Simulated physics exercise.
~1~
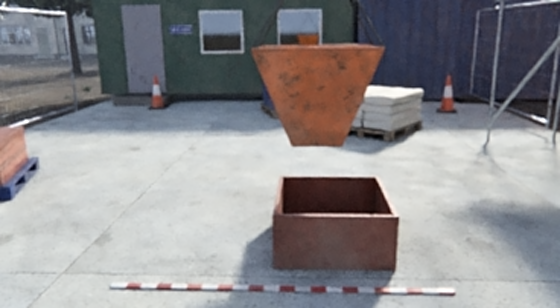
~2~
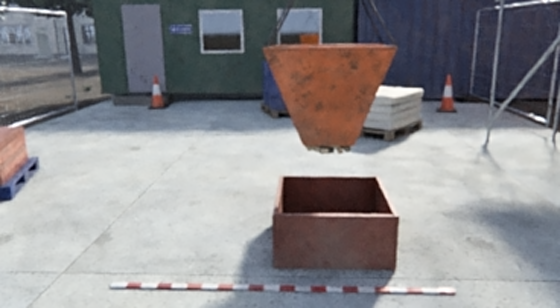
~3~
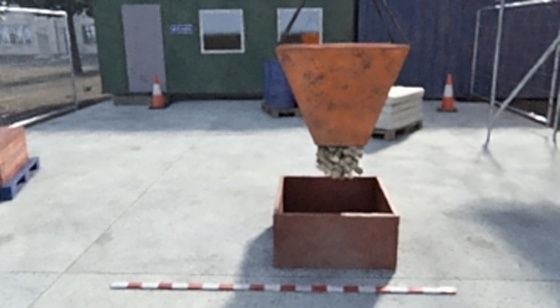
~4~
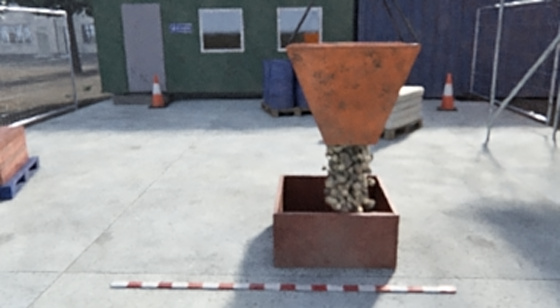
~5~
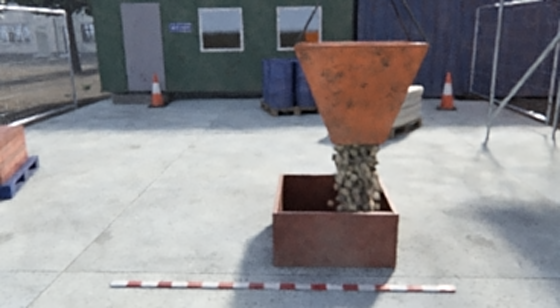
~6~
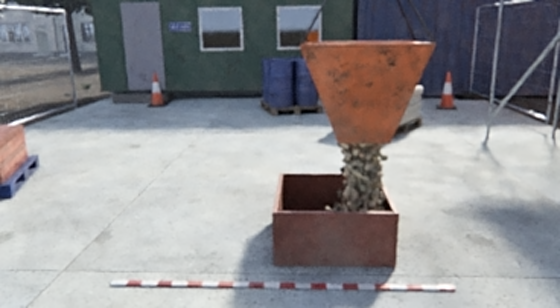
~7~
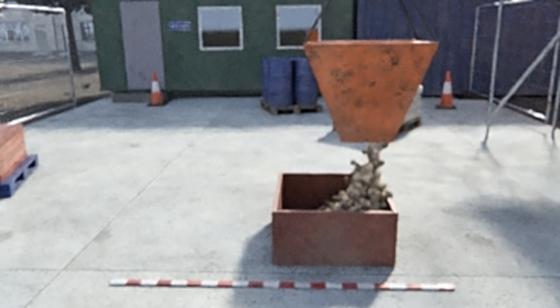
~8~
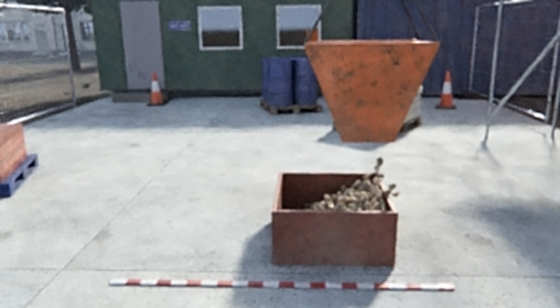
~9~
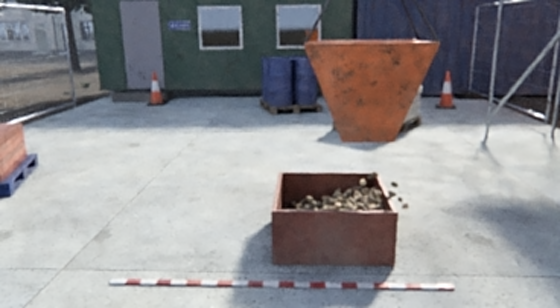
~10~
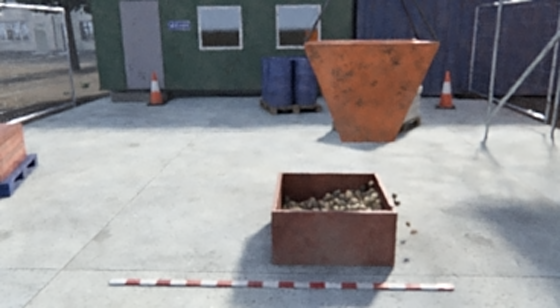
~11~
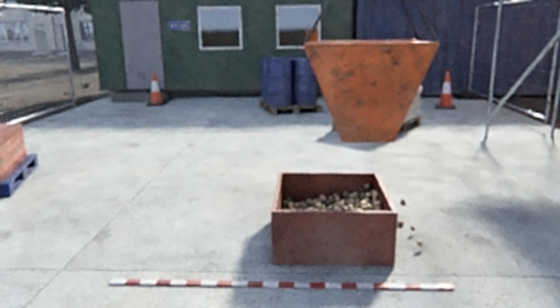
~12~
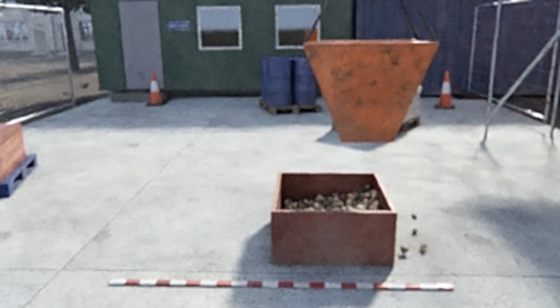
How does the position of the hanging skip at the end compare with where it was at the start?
At the end the skip hangs farther to the right, partly past the right side of the bin, whereas at the start it was more directly above the bin.
